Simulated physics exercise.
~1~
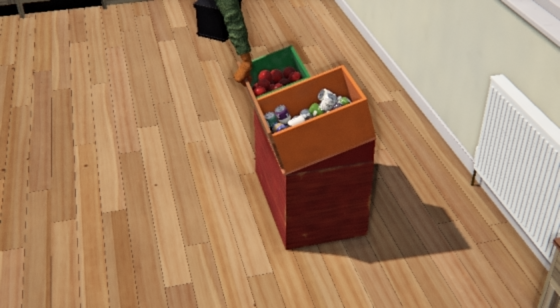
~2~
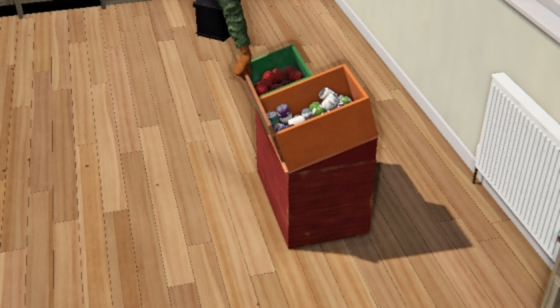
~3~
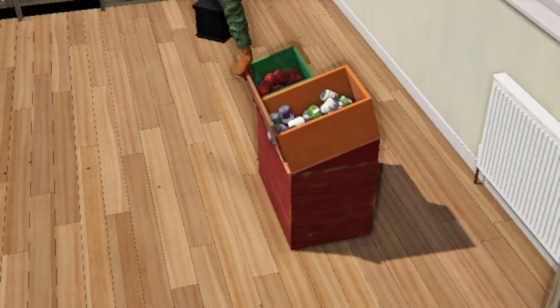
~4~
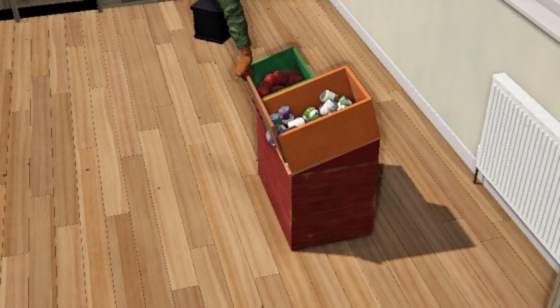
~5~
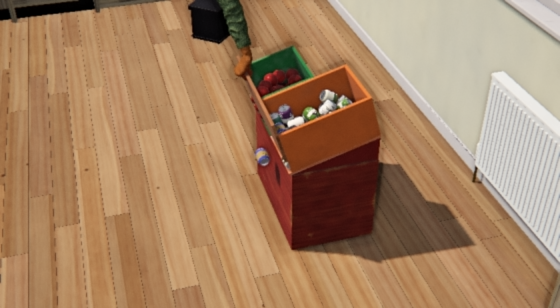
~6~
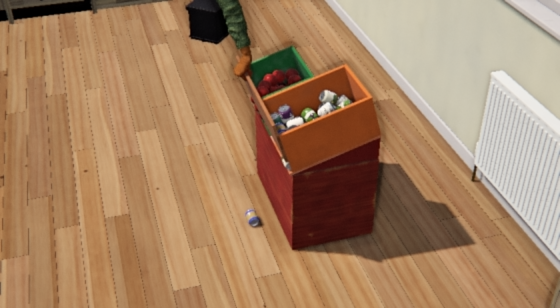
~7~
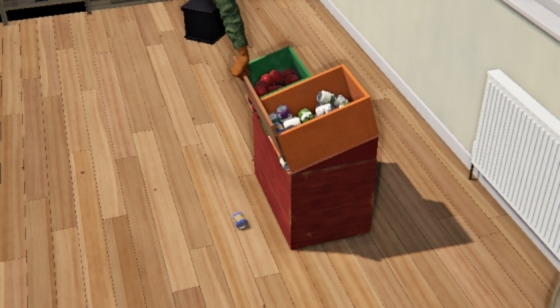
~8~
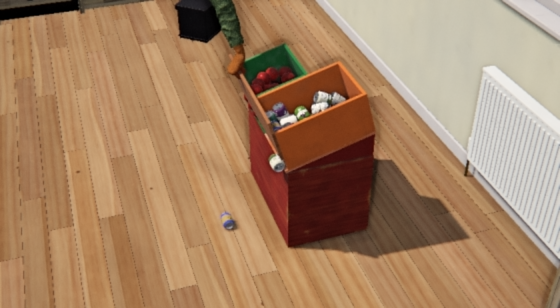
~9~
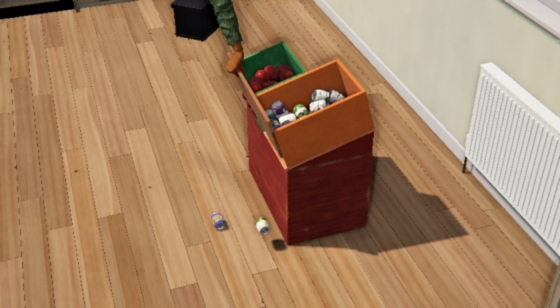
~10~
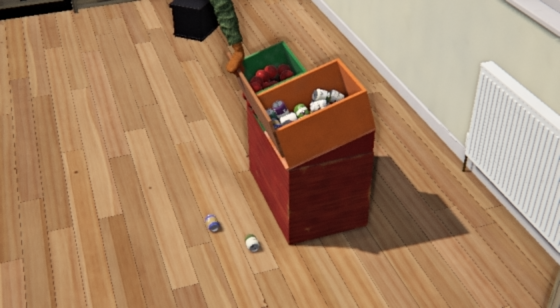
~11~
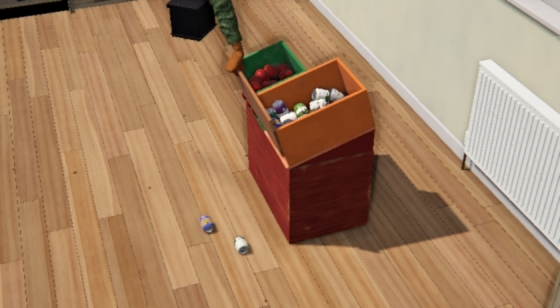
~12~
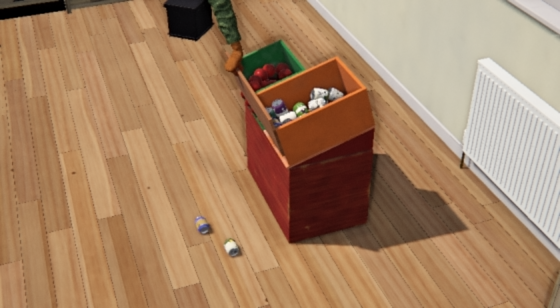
Two small cans drop one after another from the orange bin and roll left across the floor.
